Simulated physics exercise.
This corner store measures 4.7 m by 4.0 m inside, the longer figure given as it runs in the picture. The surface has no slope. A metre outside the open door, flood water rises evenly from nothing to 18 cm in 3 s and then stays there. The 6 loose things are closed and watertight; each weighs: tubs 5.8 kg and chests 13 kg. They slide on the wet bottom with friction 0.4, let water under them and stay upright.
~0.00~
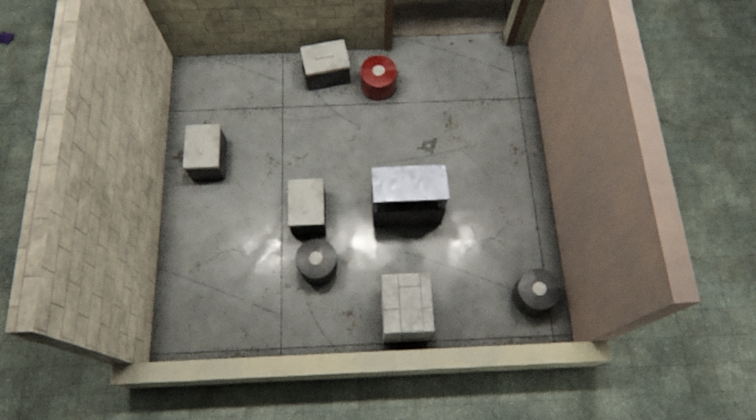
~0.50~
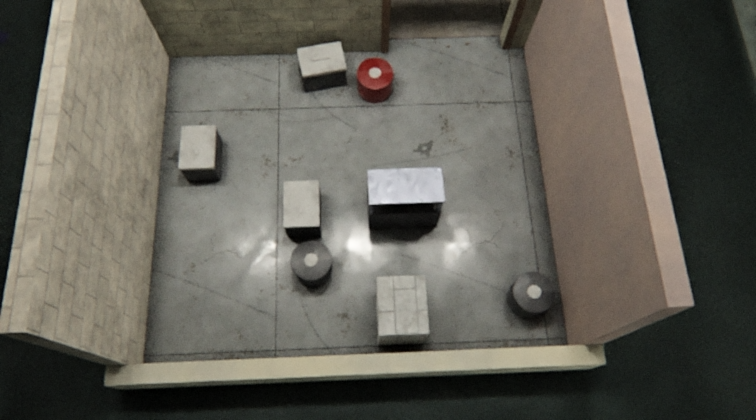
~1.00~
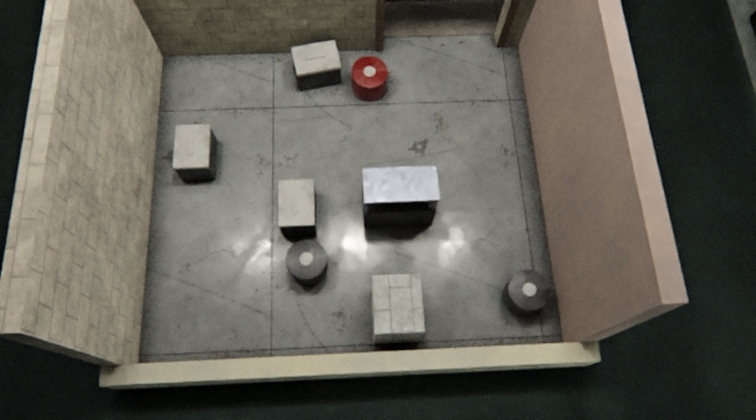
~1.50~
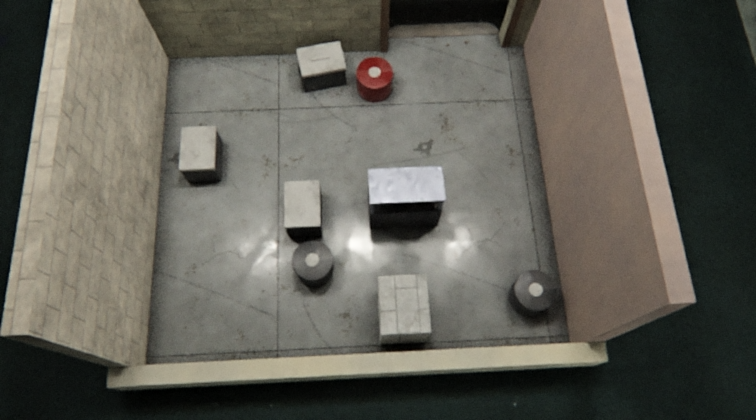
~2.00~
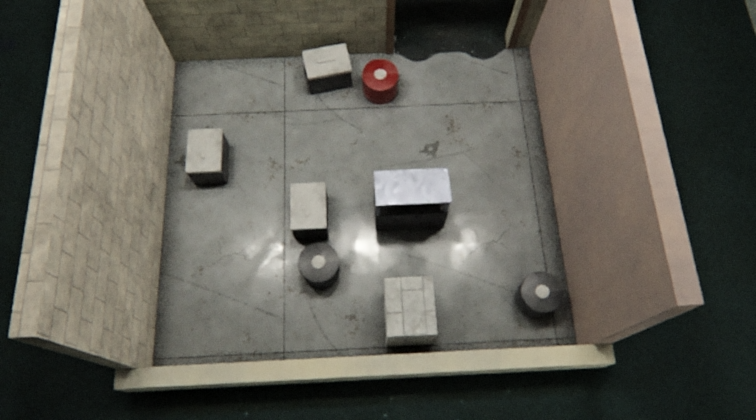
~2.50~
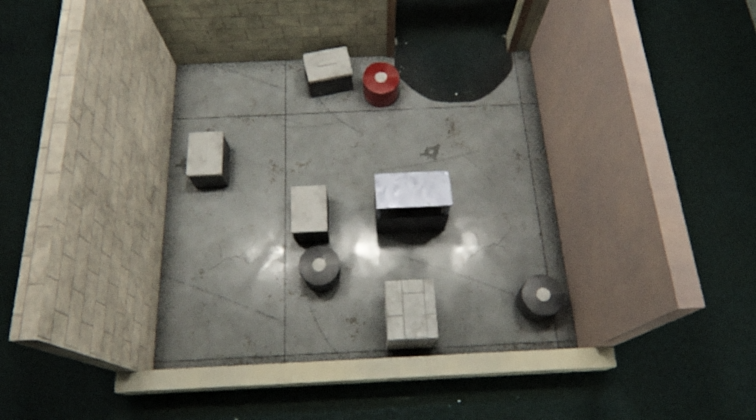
A roofless store with pale brick walls at left and back and a pinkish wall at right is seen from high above its low front edge. On the grey floor sit pale boxes, a silver-topped chest near the centre, a red tub by the back doorway and two grey tubs nearer the front. The camera sways slightly as dark water covers the ground outside, then spreads through the doorway in a rounded sheet, the objects staying still.
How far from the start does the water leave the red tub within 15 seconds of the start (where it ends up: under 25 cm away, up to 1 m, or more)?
Red tub slides a little.
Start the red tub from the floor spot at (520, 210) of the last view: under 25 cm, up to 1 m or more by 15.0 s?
It travels far.
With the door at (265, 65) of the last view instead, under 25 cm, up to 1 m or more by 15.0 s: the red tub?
In that case the red tub slides a little.
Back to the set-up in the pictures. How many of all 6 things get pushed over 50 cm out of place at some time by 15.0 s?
That makes 6.
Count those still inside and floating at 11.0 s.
I count 3.
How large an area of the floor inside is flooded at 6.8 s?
Roughly 13 m2.
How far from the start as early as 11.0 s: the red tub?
Roughly 10 cm by then.
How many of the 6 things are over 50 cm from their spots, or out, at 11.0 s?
I count 3.
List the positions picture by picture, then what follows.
In the first frame, the red tub at (379, 71) rests on the ground; 0.0 m2 under water; 0 of 6 have shifted.
In the second frame, the red tub at (375, 73) rests on the ground; water covers 0.0 m2; 0 of 6 have shifted.
In the third frame, the red tub at (370, 72), on the bottom; 0.0 m2 under water; 0 of 6 have shifted.
In the fourth frame, the red tub at (375, 72) rests on the ground; water covers 0.0 m2; 0 of 6 have shifted.
In the fifth frame, the red tub at (380, 74), on the bottom; 0.1 m2 under water; 0 of 6 have shifted.
In the sixth frame, the red tub at (381, 78) rests on the ground; water covers 0.9 m2; 0 of 6 have shifted.
After 3.5 s the red tub is near (381, 78), 0.0 m from its start, aground; 0 afloat.
After 6.8 s the red tub is near (370, 80), 0.1 m from its start, aground; 1 afloat.
After 11.0 s the red tub is near (370, 80), 0.1 m from its start, aground; 3 afloat.
After 15.0 s the red tub is near (371, 122), 0.7 m from its start, afloat; 6 afloat.
